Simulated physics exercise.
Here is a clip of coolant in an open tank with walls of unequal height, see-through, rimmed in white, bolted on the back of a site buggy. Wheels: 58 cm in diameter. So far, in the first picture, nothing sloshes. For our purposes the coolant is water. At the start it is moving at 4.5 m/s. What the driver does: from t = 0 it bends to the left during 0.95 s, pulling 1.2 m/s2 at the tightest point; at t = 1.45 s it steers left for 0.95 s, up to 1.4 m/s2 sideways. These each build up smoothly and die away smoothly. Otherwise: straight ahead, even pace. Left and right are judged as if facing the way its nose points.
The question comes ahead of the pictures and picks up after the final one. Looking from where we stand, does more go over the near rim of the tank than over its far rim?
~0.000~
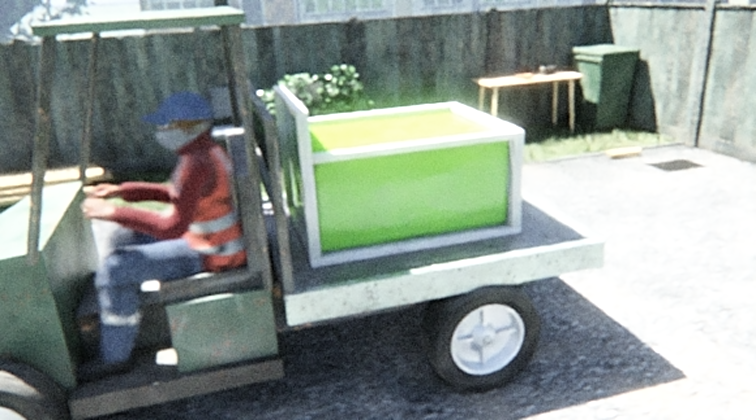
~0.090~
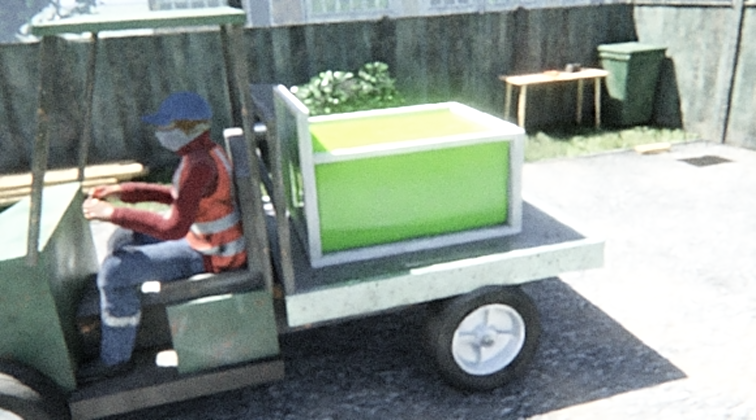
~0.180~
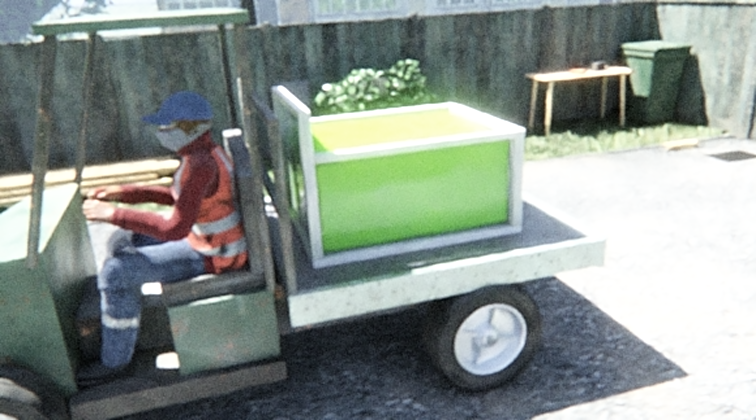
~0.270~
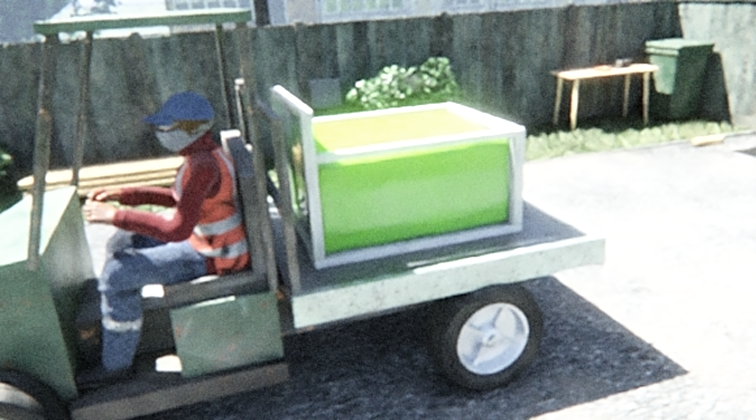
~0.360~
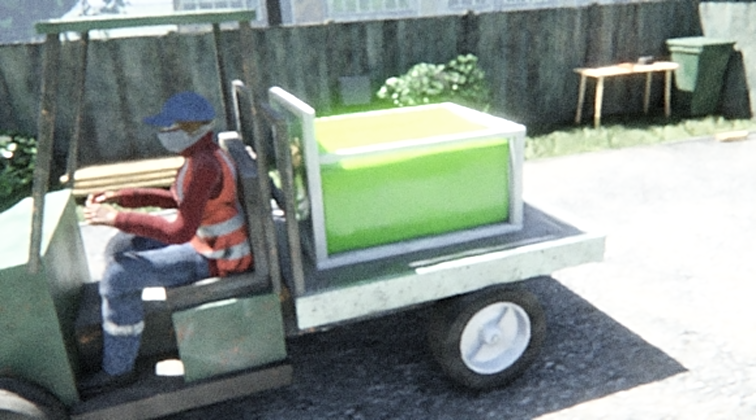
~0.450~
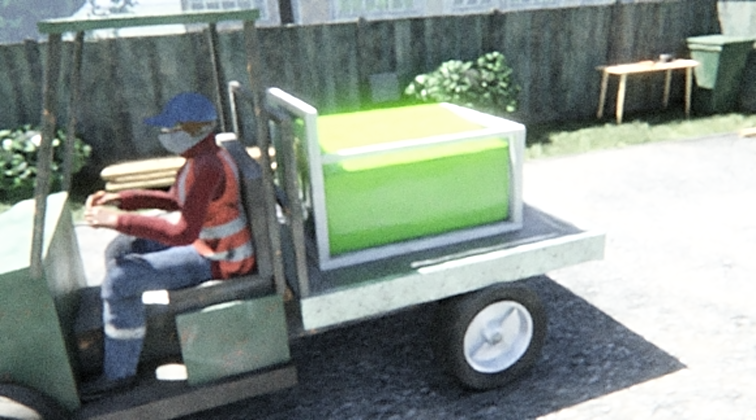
No - it ends up spilling away from us.
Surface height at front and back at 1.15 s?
I'd say some 46 centimetres in front and some 46 centimetres behind.
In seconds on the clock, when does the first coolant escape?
I'd say close to 0.8 seconds.
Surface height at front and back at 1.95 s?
I'd put it at about 44 cm in front and about 44 cm behind.
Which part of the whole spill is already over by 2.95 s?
I'd say somewhere near 100 per cent.
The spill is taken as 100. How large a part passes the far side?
Near 90 per cent of the spill.
By 1.15 s it stands 46 cm high behind and 46 cm in front; 2 per cent has gone over the far side.
By 1.95 s it stands 44 cm high behind and 44 cm in front; 2 per cent has gone over the far side.
By 2.95 s it stands 45 cm high behind and 43 cm in front; 4 per cent has gone over the far side, a little elsewhere.
By 5.39 s 4 per cent has gone over the far side, a little elsewhere; the near side has passed 0 per cent and the far side 4.
